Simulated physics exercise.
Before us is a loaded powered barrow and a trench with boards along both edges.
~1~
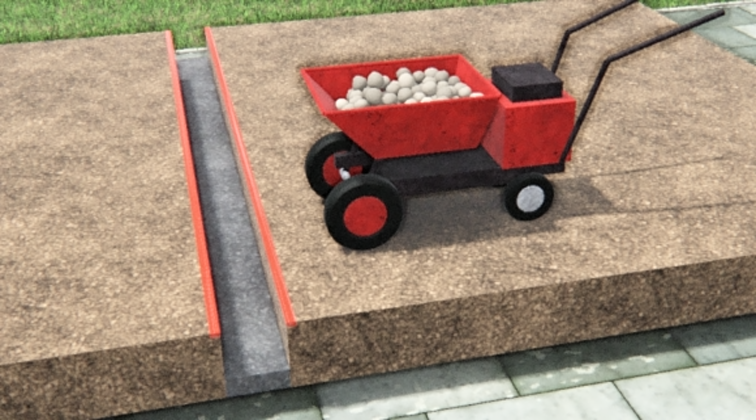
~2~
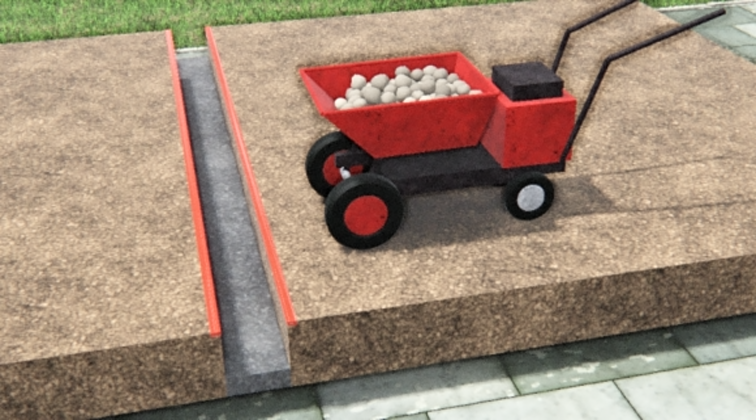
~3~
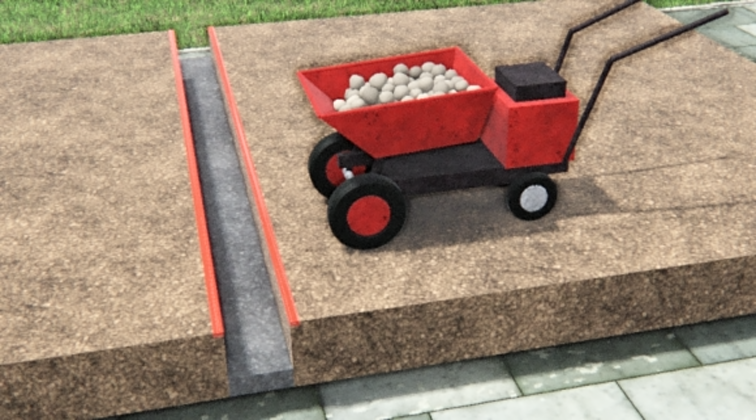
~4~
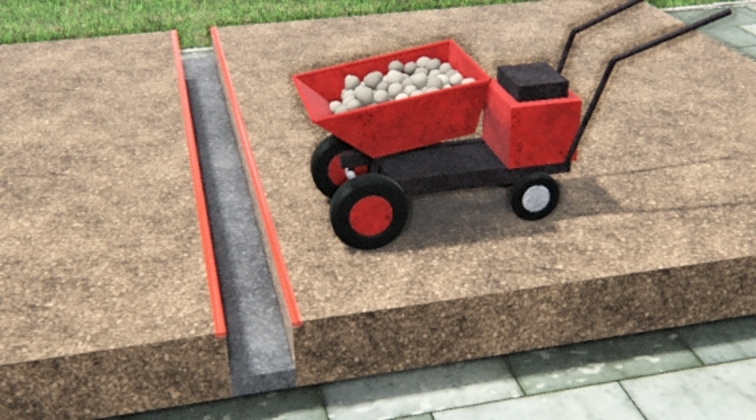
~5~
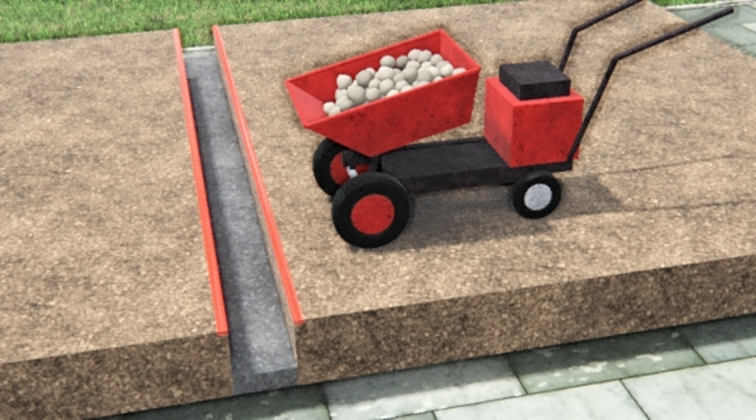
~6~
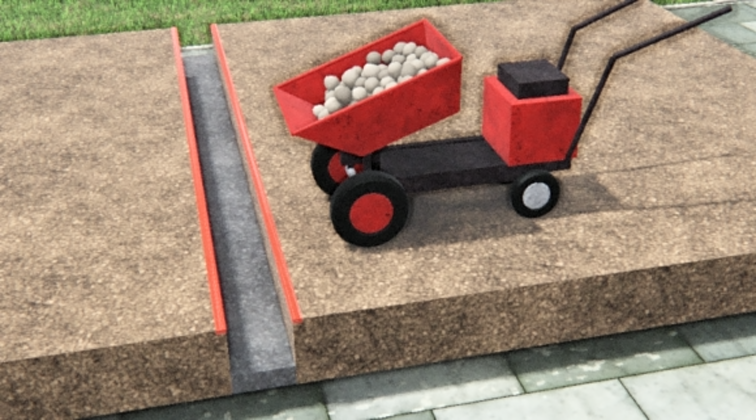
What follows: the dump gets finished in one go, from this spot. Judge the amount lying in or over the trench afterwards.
Outside the trench is the minority of the load.
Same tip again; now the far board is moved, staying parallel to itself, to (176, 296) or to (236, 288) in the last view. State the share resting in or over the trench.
You'd get 100 in a hundred the first time and 30 in a hundred the second.
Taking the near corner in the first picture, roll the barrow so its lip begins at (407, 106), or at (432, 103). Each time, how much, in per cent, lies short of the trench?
I'd put it at around 40 percent the first time and 70 percent the second.
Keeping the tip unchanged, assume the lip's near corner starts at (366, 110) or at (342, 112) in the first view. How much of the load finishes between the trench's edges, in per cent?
From the first spot you get 90 percent, and from the second 90 percent.
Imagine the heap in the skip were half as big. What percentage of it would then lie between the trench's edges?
About 80 per cent.
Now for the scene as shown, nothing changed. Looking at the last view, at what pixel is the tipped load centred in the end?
Around (229, 259).
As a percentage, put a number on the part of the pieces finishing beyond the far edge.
I'd put it at around 30 percent.
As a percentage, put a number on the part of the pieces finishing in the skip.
Result: Close to 0 per cent.
Soon, skip tipped steeply; all in the skip.
A while on, skip tipped right over; most in the skip; a small part in or heaped over the trench; a small part beyond it; a stray few falling.
Towards the end, skip tipped right over; a stray few in the skip; about two thirds in or heaped over the trench; about a quarter beyond it.
Finally, skip tipped right over; about two thirds in or heaped over the trench; about a quarter beyond it.
